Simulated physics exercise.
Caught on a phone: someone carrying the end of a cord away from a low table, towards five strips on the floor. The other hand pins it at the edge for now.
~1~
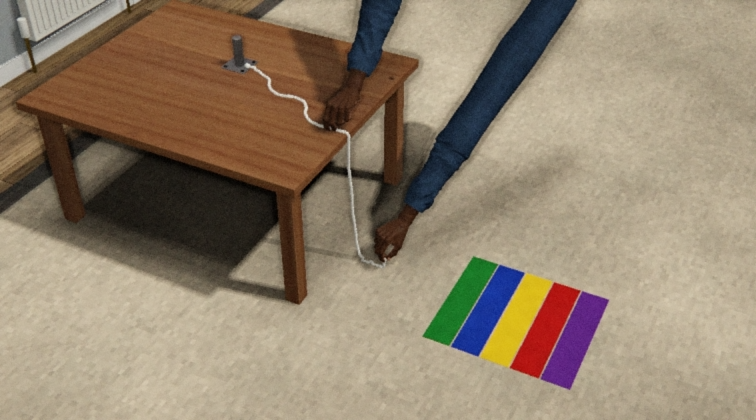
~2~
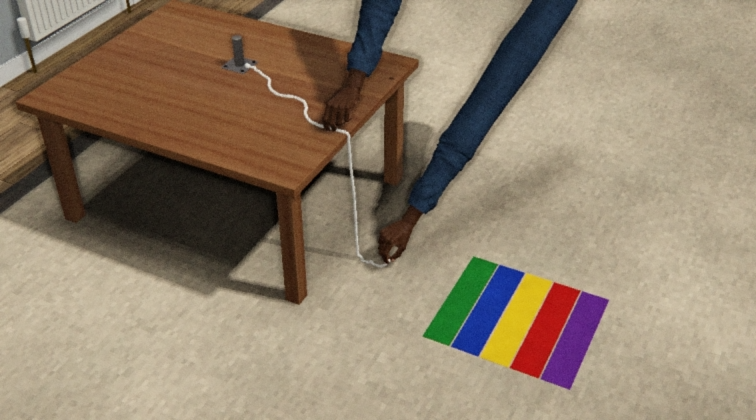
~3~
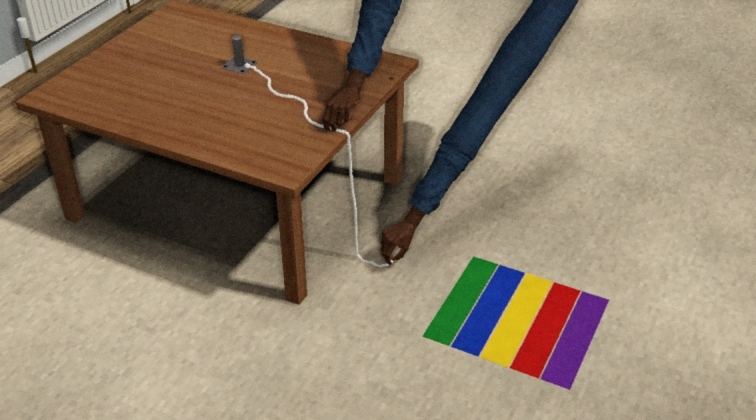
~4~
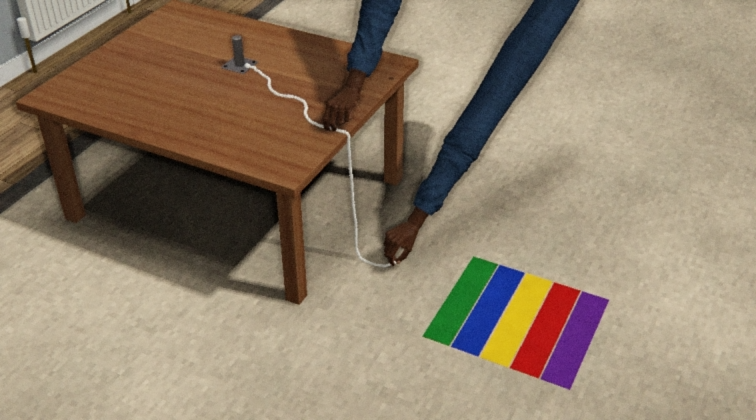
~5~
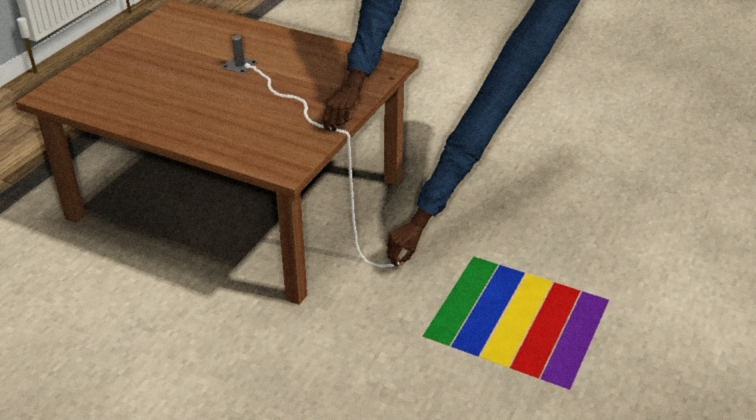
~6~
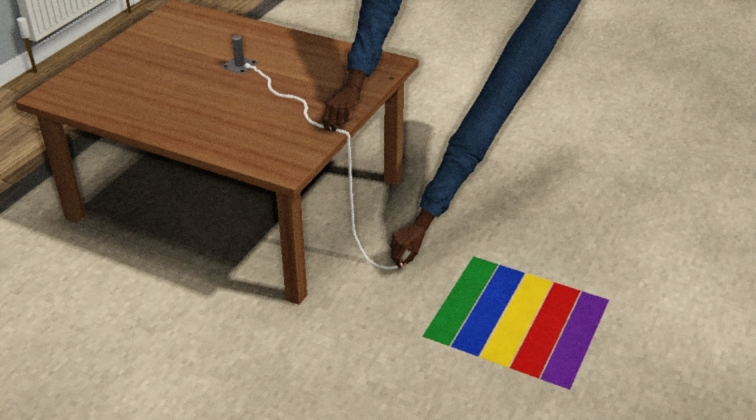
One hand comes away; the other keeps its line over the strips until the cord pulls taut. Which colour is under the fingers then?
The end stops over the blue strip.
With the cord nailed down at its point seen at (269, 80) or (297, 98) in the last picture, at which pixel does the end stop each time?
Try by try, around (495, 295) and (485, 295).
Early on, end near (447, 280); short of the strips.
Midway, end near (479, 290); over green.
At the end of the slack, end near (498, 297); over blue. It gets as far as the blue strip.
